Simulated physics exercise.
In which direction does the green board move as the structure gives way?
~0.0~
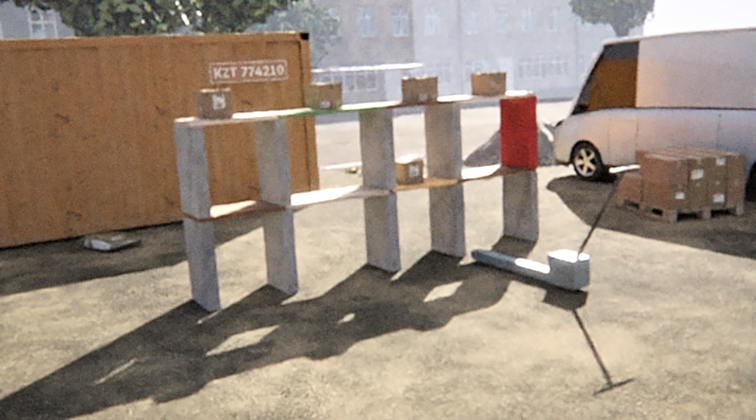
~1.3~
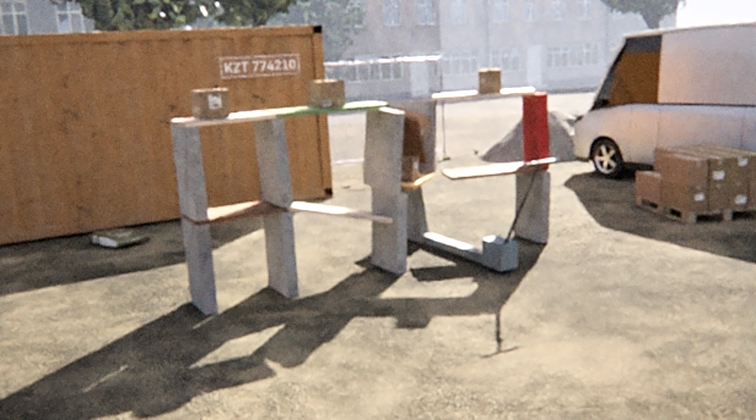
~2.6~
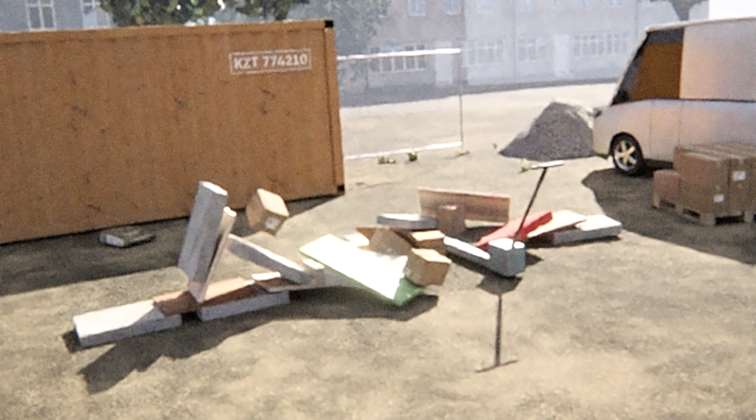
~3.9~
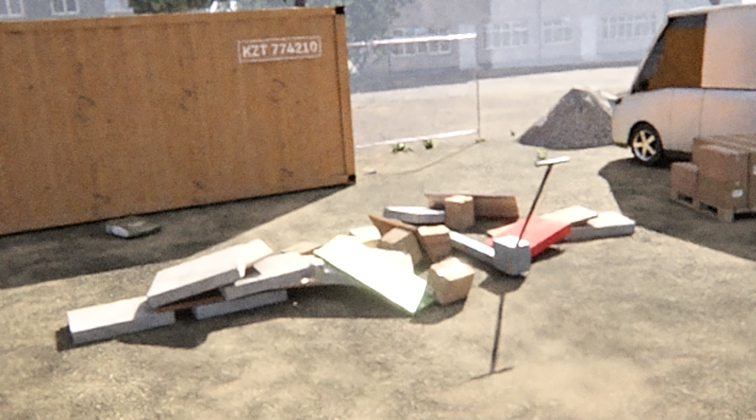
The green board moves down, ending up low in the heap on the ground.
We see a two-tier structure of upright light blocks and loose boards carrying cartons, with a jack at the foot of one upright; the jack moves left, the right side gives way, and everything collapses into a low heap, the red upright on its side.
